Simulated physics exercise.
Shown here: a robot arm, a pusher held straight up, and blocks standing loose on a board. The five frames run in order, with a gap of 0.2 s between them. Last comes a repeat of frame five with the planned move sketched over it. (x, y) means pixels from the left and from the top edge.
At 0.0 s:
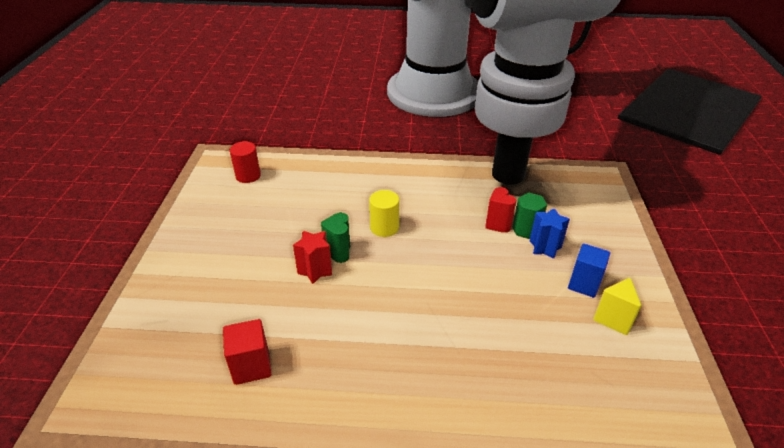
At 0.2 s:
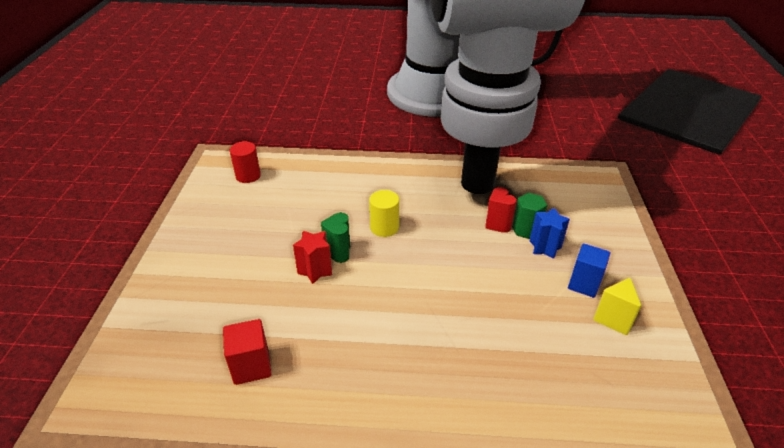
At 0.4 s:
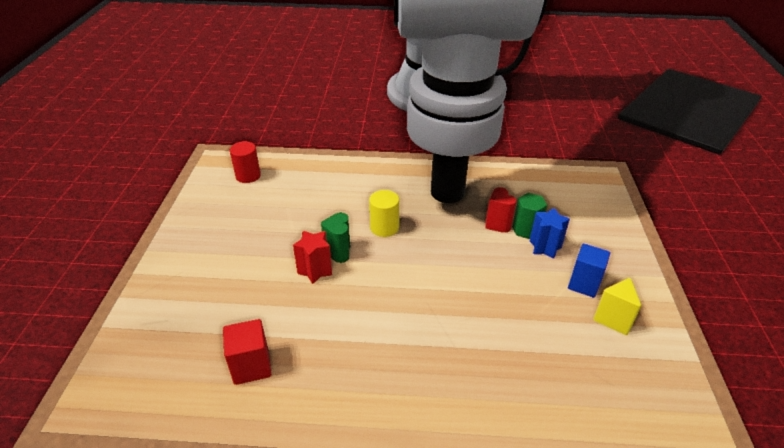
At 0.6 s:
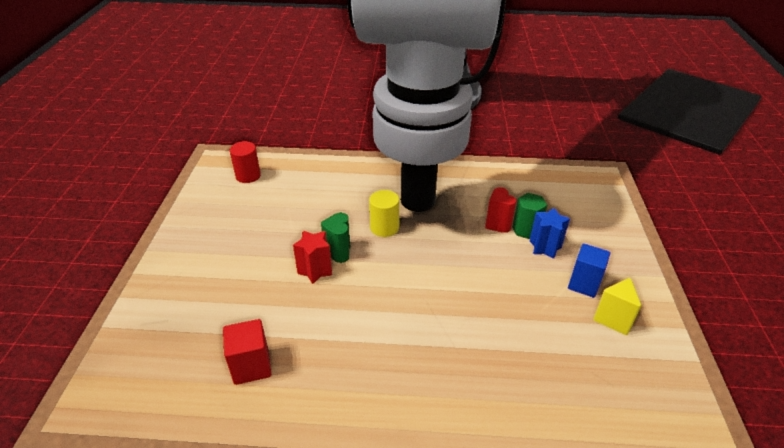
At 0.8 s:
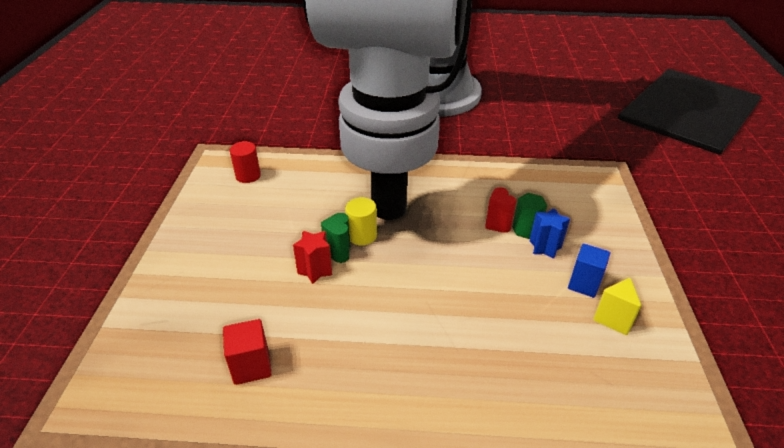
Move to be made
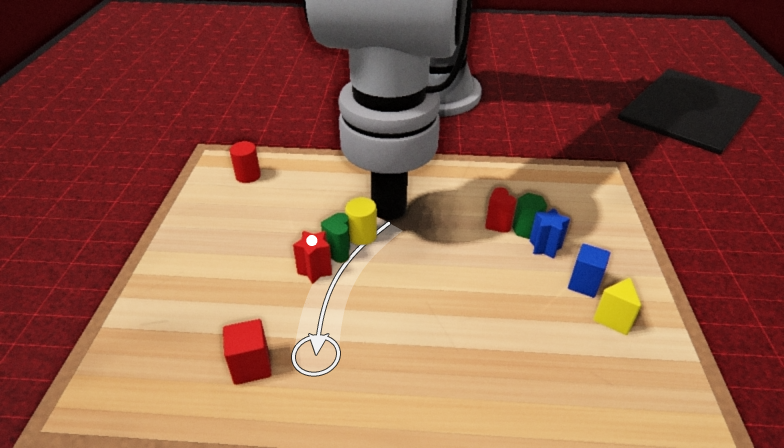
A robot arm sweeping its black pusher left across a wooden board, nudging the yellow cylinder toward the green and red blocks.
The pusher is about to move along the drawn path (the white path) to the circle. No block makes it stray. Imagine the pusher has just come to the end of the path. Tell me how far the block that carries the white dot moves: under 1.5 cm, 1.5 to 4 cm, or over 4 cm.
Between 1.5 and 4 cm.
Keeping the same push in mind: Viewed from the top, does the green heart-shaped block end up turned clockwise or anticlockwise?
Answer: Anticlockwise.
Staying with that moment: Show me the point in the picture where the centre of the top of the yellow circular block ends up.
I'd expect the centre of its top face to be at (316, 220).
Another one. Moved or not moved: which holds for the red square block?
It is still where it was.
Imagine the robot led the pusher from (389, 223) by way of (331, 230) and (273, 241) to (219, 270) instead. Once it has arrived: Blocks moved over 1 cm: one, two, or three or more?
My best guess is that three blocks or more move over 1 cm.
Path on the board, from (389, 223) via (353, 255) and (327, 299), ending at (316, 355); the dot is on the red star-shaped block.
On the path given first. One third of the way, pusher at (352, 242); red star-shaped block at (298, 252), turned 30° anticlockwise; green heart-shaped block at (290, 234), turned 100° anticlockwise; yellow circular block at (318, 219).
Two thirds of the way, pusher at (325, 285); red star-shaped block at (291, 260), turned 35° clockwise; green heart-shaped block at (288, 234), turned 105° anticlockwise; yellow circular block at (316, 220).
At the end, pusher at (314, 341); red square block in place; red star-shaped block at (291, 260), turned 35° clockwise; green heart-shaped block at (288, 234), turned 105° anticlockwise; yellow circular block at (316, 220).
